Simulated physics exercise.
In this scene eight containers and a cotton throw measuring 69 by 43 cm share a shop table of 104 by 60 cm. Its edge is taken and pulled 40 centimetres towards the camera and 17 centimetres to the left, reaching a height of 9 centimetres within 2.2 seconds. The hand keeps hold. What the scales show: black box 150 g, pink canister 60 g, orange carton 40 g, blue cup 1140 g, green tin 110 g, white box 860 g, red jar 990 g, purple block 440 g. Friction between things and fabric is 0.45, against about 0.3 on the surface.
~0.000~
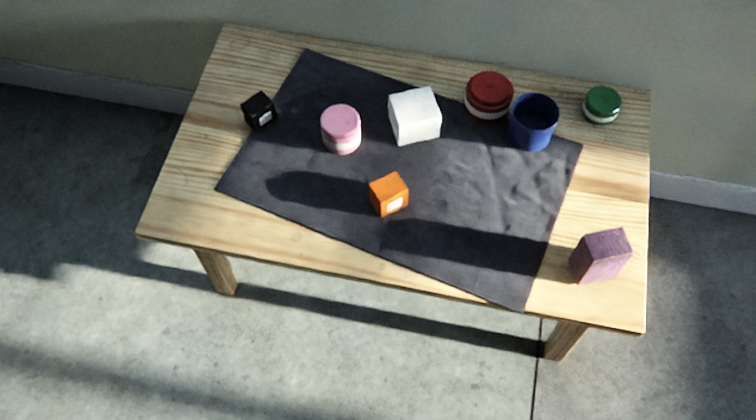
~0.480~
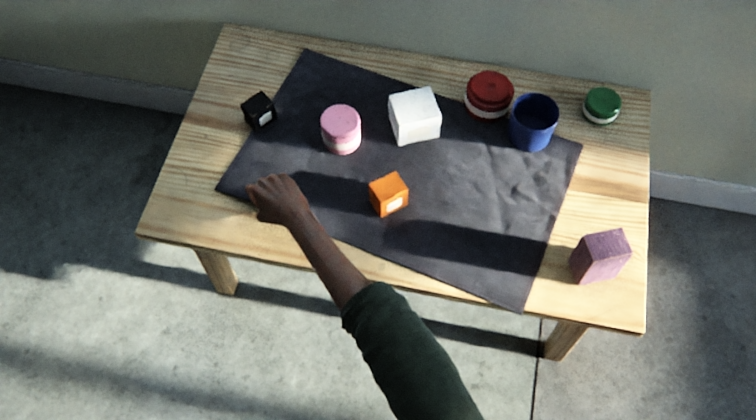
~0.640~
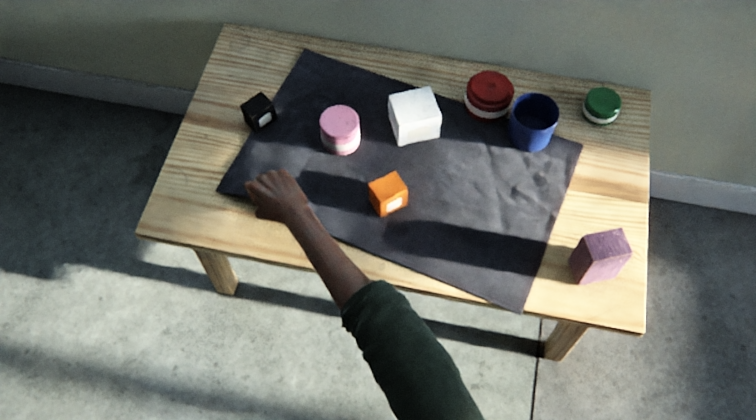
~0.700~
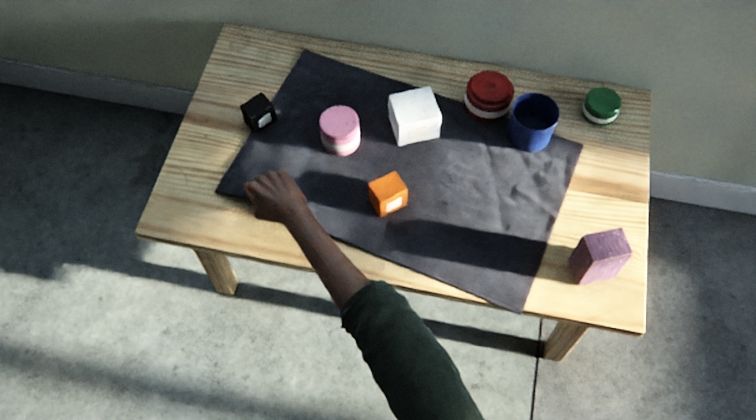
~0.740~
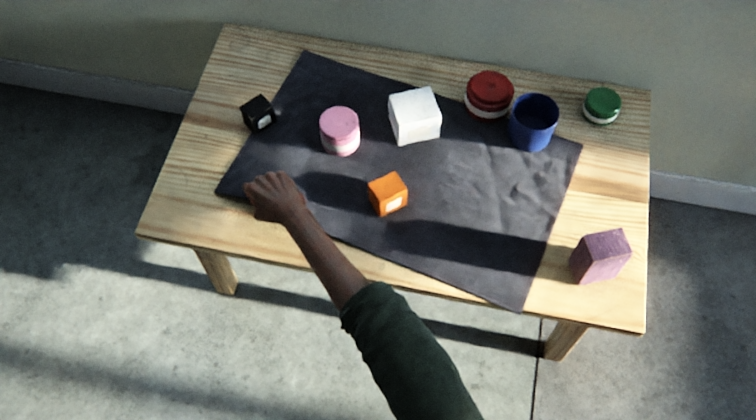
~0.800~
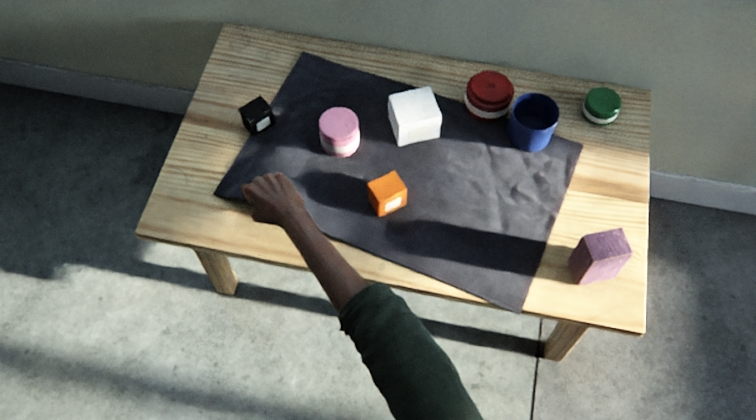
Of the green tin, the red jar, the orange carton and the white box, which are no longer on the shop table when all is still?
The green tin will not come off; the red jar will not come off; the orange carton will come off; the white box will not come off.
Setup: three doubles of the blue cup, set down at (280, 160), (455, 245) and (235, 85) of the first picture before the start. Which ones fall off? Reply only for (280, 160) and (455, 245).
So the first copy ends up below, while the second copy ends up below.
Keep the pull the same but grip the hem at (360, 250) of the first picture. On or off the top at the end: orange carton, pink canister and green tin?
Log - orange carton: Off the top; pink canister: Off the top; green tin: Still on top.
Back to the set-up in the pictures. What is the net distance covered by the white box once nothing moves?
For the white box, it's 45 cm.
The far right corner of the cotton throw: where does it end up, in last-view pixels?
That corner comes to rest close to (434, 203) in the last view.
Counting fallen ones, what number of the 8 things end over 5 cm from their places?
5.
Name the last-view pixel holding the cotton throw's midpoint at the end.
Midpoint, last view: Approx. (256, 274).
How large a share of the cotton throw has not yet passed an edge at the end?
Around 40 percent.
After 1.3 s, 95 % of the cotton throw is still over the top; white box 8 cm off its start, orange carton 7 cm off its start, black box 10 cm off its start.
After 1.8 s, 75 % of the cotton throw is still over the top; white box 23 cm off its start, orange carton on its side, 20 cm off its start, black box 25 cm off its start.
After 2.3 s, 50 % of the cotton throw is still over the top; orange carton over the edge, white box 38 cm off its start at (271, 202), pink canister 38 cm off its start at (203, 234).
After 2.8 s, 40 % of the cotton throw is still over the top; orange carton over the edge, white box 44 cm off its start, black box over the edge.
After 4.4 s, 40 % of the cotton throw is still over the top; orange carton over the edge, white box 44 cm off its start at (245, 223), red jar 0 cm off its start at (490, 86), green tin 0 cm off its start at (605, 100).
